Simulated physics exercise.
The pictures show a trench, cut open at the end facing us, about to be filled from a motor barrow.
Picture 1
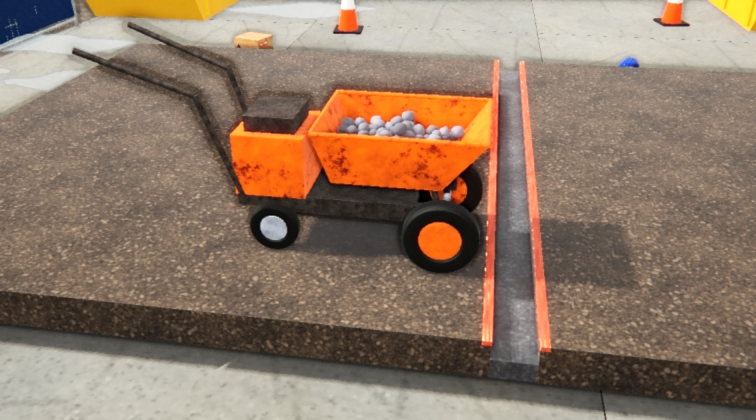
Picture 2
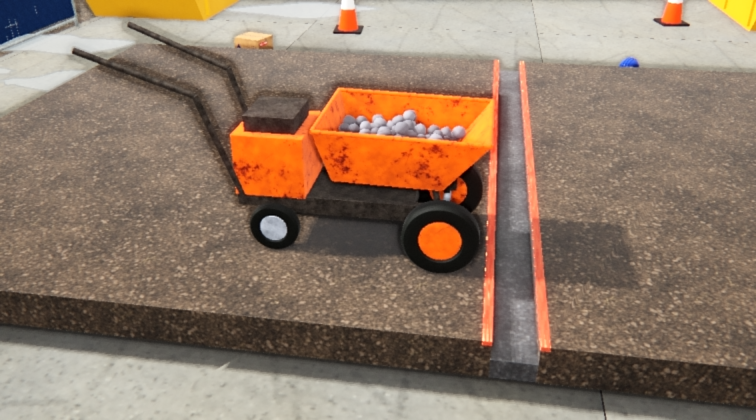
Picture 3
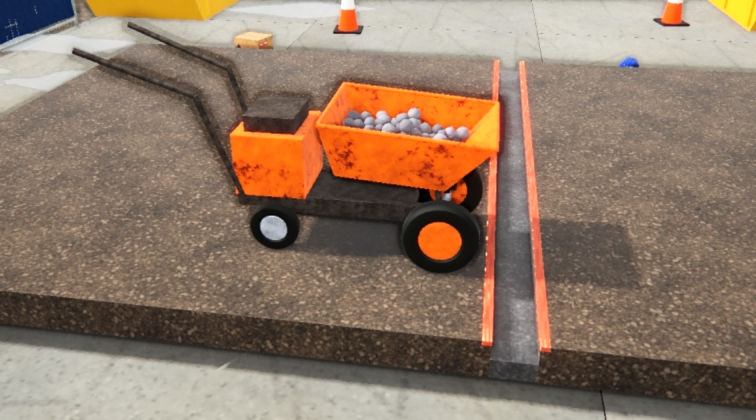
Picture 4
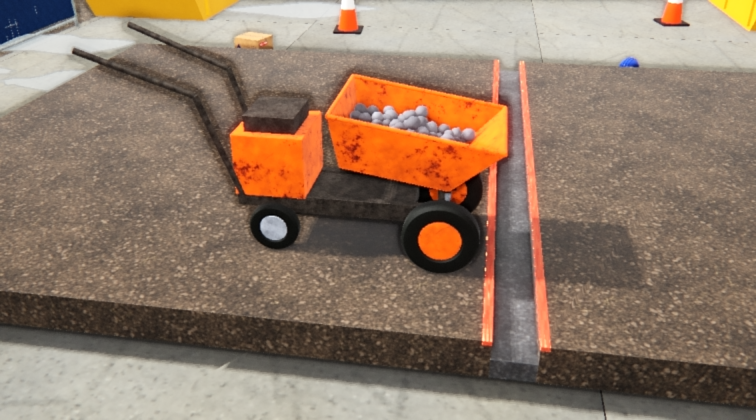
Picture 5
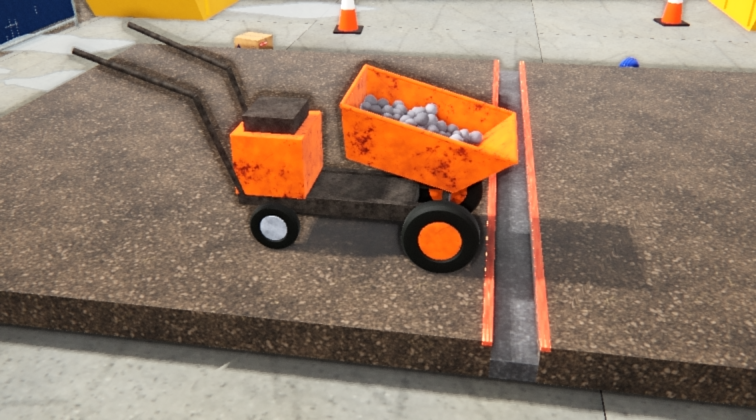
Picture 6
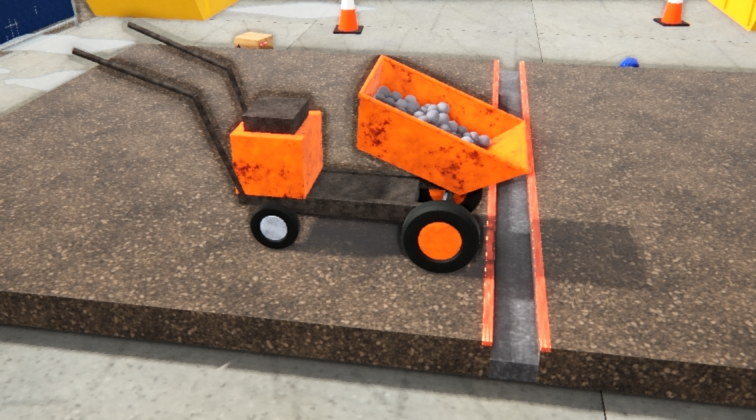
An orange motor barrow with black handles stands on a raised brown, speckled slab, seen from its side and slightly above by a still camera. Its rust-marked skip holds round grey cobbles, just left of a narrow trench edged with red-orange strips, with traffic cones behind. The skip tilts gradually to the right, its rear rising and its lip reaching over the trench, while the wheels stay put.
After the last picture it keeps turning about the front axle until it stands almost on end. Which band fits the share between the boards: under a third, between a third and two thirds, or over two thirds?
Between the edges lies under a third of the load.
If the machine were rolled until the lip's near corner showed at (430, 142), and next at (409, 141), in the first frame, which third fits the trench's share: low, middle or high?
One: Between a third and two thirds. Two: The middle third.
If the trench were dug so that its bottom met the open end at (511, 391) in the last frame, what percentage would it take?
Some 0 per cent.
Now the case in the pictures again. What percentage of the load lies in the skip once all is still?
Near 20 %.
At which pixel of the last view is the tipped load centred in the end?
Around (599, 249).
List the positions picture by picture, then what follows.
Lip of the skip (488, 146), level; top of the load (382, 135), round cobbles; first edge of the trench (489, 301); far edge (543, 306), the trench under half as wide as the skip, and about half as deep as wide, in the first picture.
Lip of the skip (490, 147), tipped barely; top of the load (384, 134), in the second picture.
Lip of the skip (496, 150), tipped barely; top of the load (388, 131), in the third picture.
Lip of the skip (505, 155), tipped a little; top of the load (387, 125), in the fourth picture.
Lip of the skip (516, 162), tipped clearly; top of the load (383, 122), in the fifth picture.
Lip of the skip (527, 172), tipped clearly; top of the load (395, 116); first edge of the trench (489, 301); far edge (543, 306), in the sixth picture.
Just after the last frame, skip tipped steeply; every one in the skip.
A moment on, skip tipped right over; roughly two thirds in the skip; roughly a third beyond it; just a few falling.
Further on, skip tipped right over; roughly a quarter in the skip; just a few in or heaped over the trench; the larger part beyond it.
When it is over, skip tipped right over; roughly a quarter in the skip; just a few in or heaped over the trench; the larger part beyond it.
